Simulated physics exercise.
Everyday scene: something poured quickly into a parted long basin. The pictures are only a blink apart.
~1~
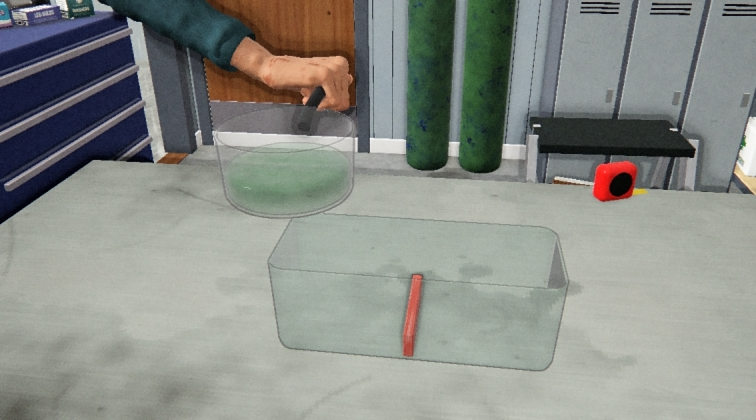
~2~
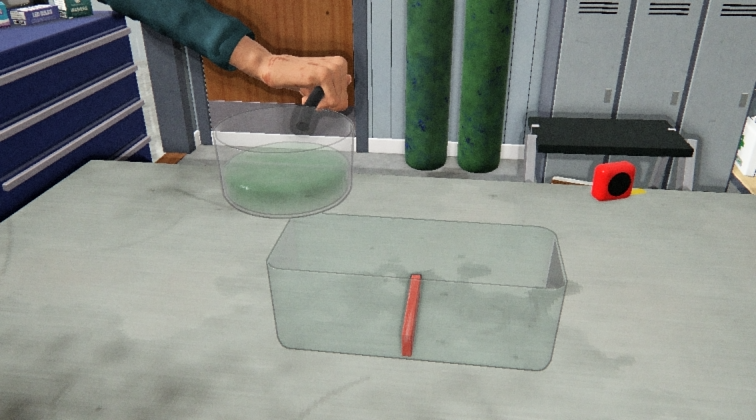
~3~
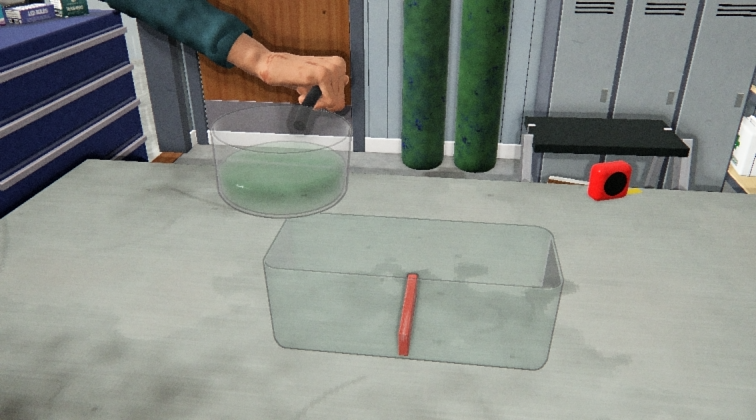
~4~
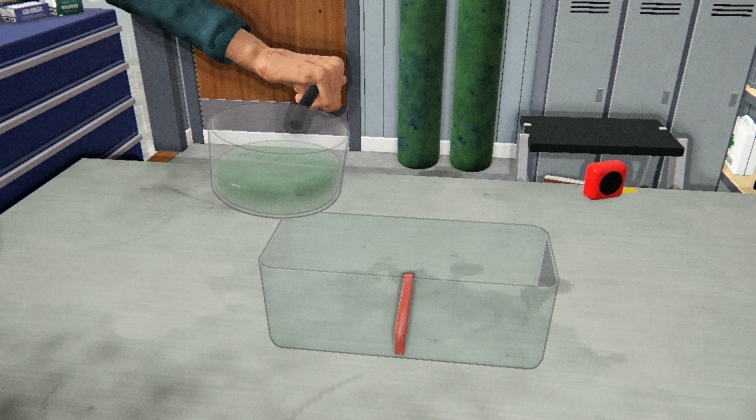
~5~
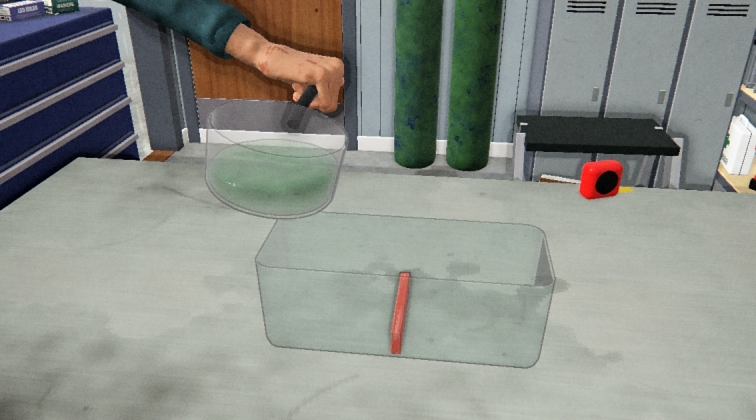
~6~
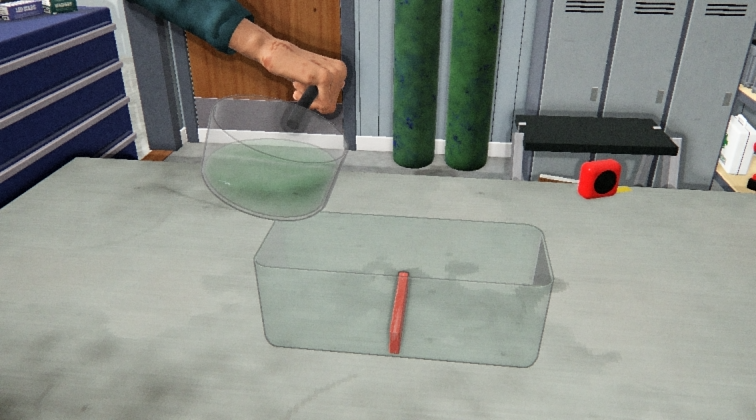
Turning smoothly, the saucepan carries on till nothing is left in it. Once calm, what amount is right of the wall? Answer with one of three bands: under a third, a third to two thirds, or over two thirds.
Under a third.
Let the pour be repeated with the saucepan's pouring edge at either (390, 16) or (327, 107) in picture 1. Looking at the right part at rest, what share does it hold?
It comes out at around 60 percent and then around 10 percent.
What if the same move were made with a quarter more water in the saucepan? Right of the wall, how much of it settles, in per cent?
About 20 per cent.
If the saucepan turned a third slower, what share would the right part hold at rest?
Near 5 %.
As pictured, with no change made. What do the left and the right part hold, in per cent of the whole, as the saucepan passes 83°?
Left 20 per cent, right 0 per cent.
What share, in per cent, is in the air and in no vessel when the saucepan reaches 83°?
Roughly 30 percent.
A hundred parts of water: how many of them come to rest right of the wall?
Roughly 10 %.
A moment on, the saucepan is tipped on its side and 51 per cent is still to pour, 18 is left of the wall and 0 right of it.
Next, the saucepan is tipped right over and 8 per cent is still to pour, 83 is left of the wall and 3 right of it.
Then the saucepan is tipped right over and 0 per cent is still to pour, 91 is left of the wall and 8 right of it.
Later the saucepan is tipped right over and 0 per cent is still to pour, 90 is left of the wall and 8 right of it.
At rest 90 per cent lies left of the wall, 8 right of it and 1 outside.
